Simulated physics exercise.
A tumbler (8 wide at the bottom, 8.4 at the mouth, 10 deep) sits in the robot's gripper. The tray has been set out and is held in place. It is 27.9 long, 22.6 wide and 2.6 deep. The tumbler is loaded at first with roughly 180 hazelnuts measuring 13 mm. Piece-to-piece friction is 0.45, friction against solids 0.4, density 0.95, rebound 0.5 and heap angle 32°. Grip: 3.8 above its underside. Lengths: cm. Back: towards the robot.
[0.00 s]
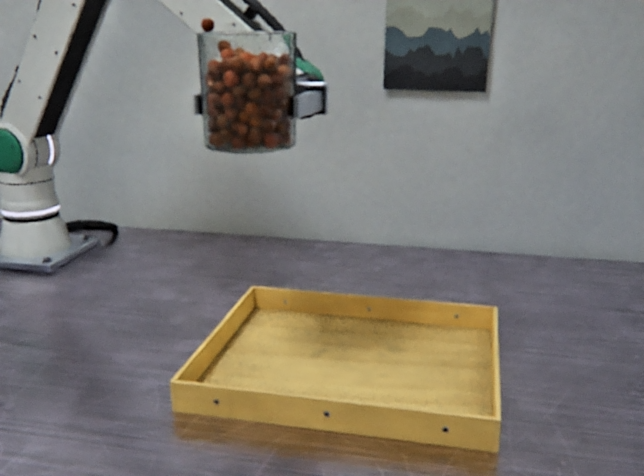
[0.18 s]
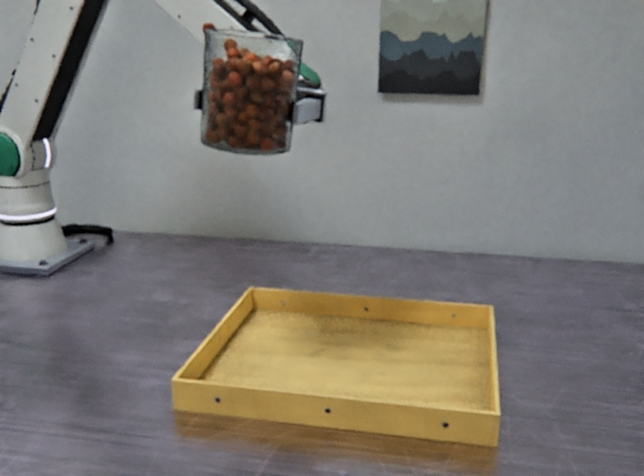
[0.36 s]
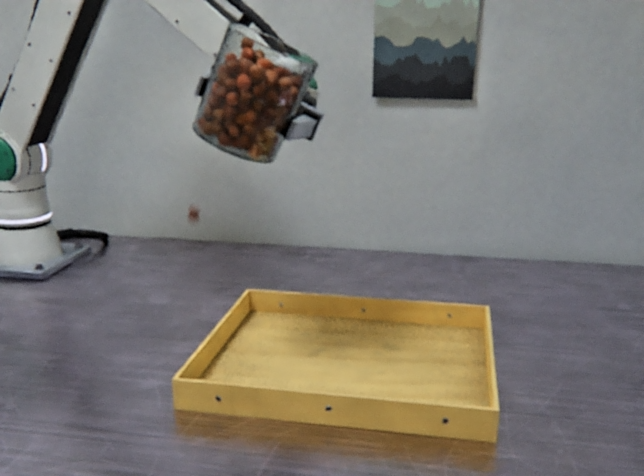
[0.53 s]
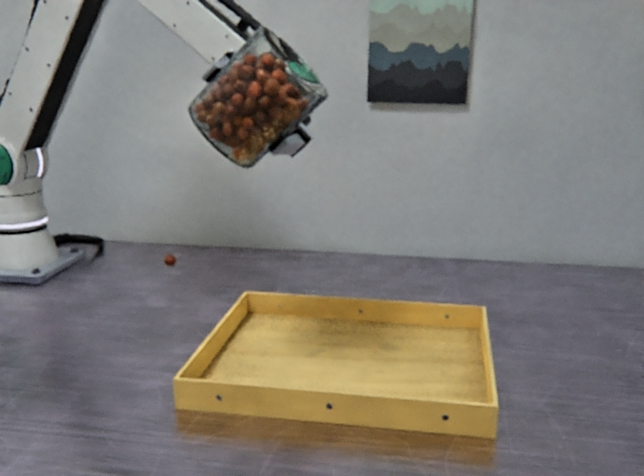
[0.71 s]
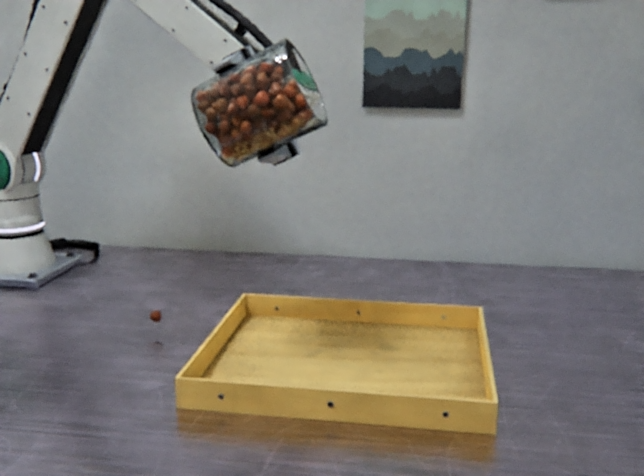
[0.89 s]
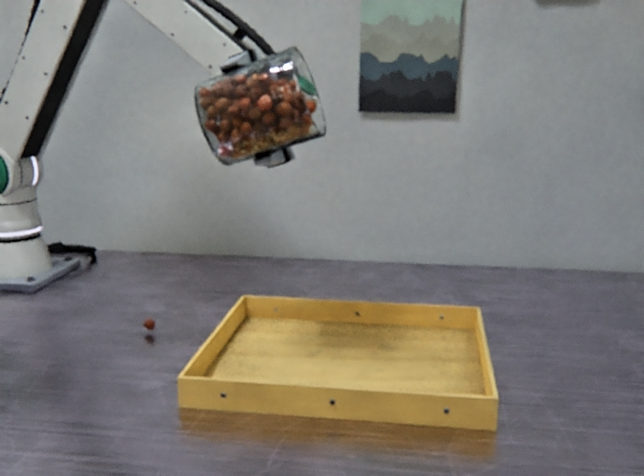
The robot arm tips a clear tumbler of hazelnuts leftward while one nut drops to the table.
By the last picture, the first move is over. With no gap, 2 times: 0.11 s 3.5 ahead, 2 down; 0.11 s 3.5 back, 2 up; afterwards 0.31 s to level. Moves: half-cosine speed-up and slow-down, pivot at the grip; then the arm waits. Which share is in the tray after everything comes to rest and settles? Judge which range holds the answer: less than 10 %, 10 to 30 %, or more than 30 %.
The range is 10 to 30 %.
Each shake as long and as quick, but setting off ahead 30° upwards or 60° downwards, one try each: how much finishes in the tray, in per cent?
Estimates, in order: 45 % then 10 %.
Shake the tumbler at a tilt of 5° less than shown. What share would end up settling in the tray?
Estimate: Around 15 per cent.
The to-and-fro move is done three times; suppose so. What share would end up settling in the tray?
It would come to about 25 %.
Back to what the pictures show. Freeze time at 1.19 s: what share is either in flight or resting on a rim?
About 12 %.
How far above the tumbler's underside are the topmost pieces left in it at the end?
Roughly 8.0 centimetres.
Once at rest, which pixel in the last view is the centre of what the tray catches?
Near pixel (409, 362).
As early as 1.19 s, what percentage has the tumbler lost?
So far around 15 % is out.
After 1.19 s, tilted 71° forward, highest piece 27 above the table; 161 in the tumbler, 1 in the tray, 1 on the table or floor, 22 in flight or on a rim.
After 1.49 s, tilted 34° forward, highest piece 30 above the table; 144 in the tumbler, 29 in the tray, 4 on the table or floor, 8 in flight or on a rim.
After 1.84 s, level, highest piece 30 above the table; 143 in the tumbler, 36 in the tray, 6 on the table or floor.
After 2.89 s, level, highest piece 30 above the table; 143 in the tumbler, 36 in the tray, 6 on the table or floor.
At rest, 143 in the tumbler, 36 in the tray, 6 on the table or floor. That is 19 % in the tray.
